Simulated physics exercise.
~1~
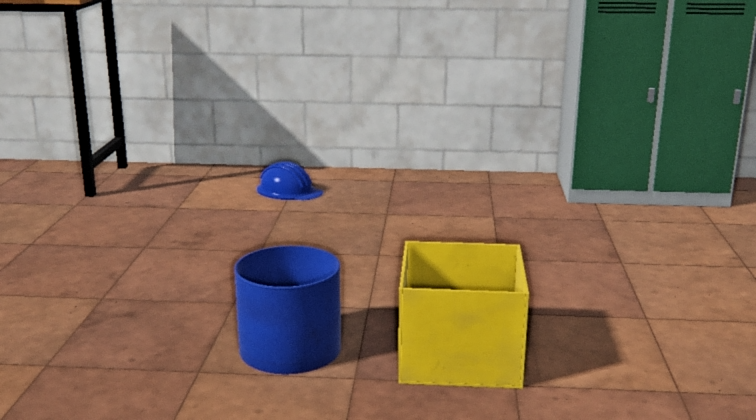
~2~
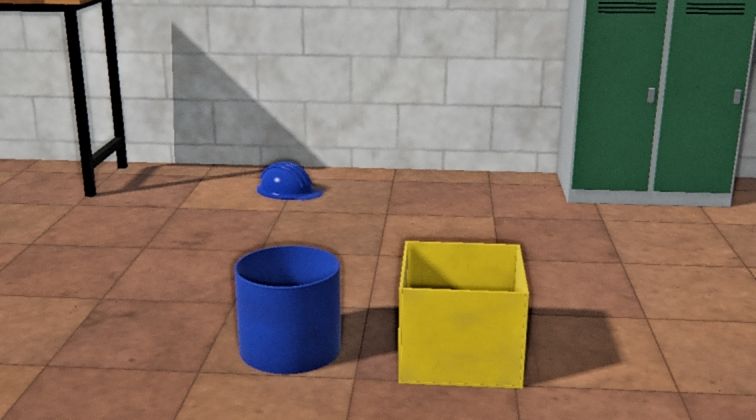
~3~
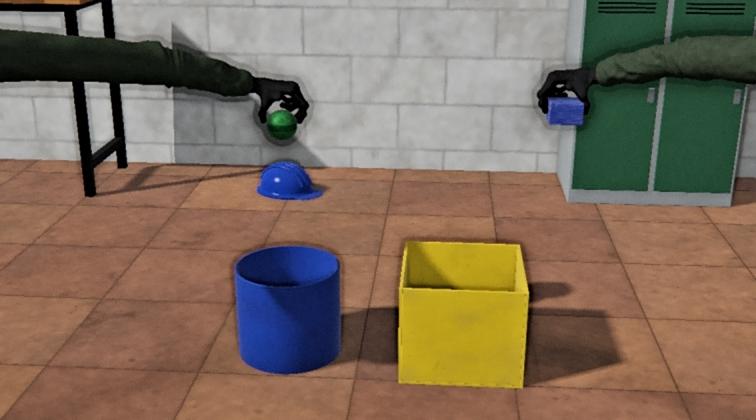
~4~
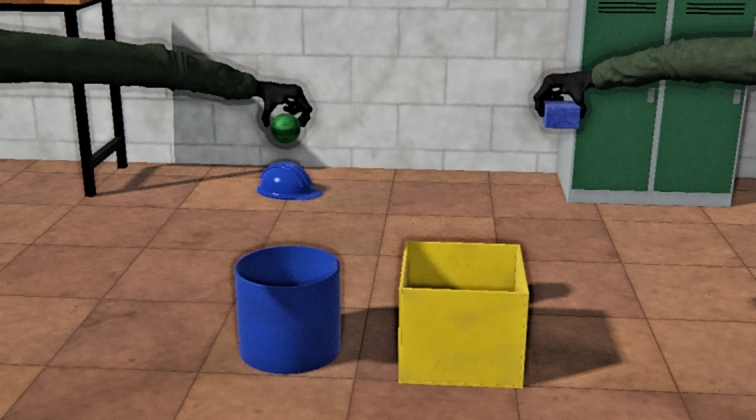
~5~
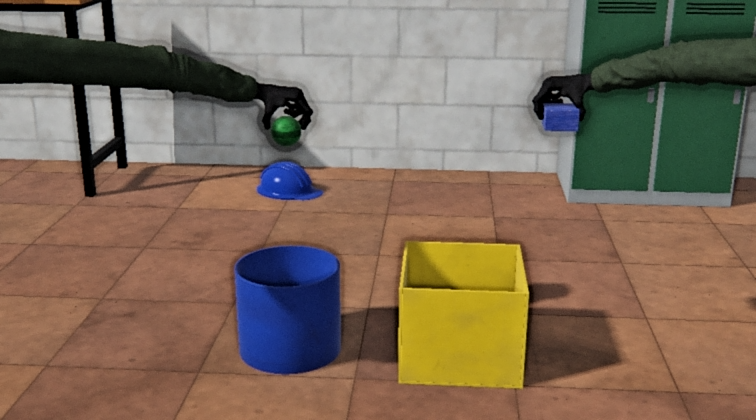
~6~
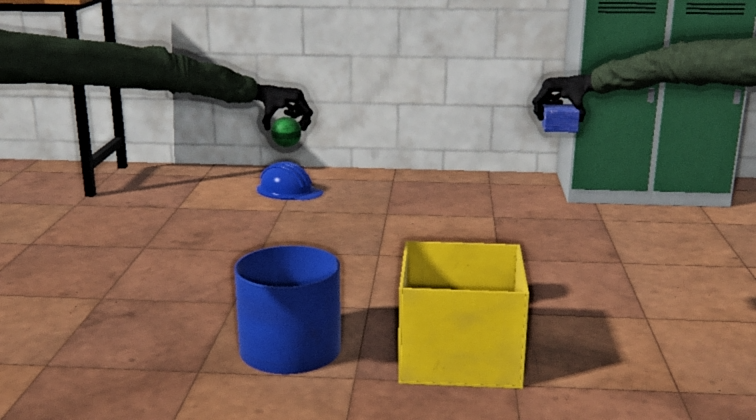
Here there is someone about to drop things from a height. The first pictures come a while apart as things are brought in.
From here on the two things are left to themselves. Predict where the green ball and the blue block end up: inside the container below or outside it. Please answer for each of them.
The green ball ends up inside; the blue block ends up outside.
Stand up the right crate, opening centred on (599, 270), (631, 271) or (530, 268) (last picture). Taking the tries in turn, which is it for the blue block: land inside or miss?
Try one: It gets in. Try two: It does not go in. Try three: It gets in.
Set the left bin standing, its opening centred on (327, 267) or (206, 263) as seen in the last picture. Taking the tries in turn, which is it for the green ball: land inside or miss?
The green ball is caught; misses.
Then, 0.30 s past the last view, green ball in the air near (290, 244); blue block in the air near (552, 234).
Finally, the green ball is caught, near (293, 334); the blue block falls beside it, near (543, 350).
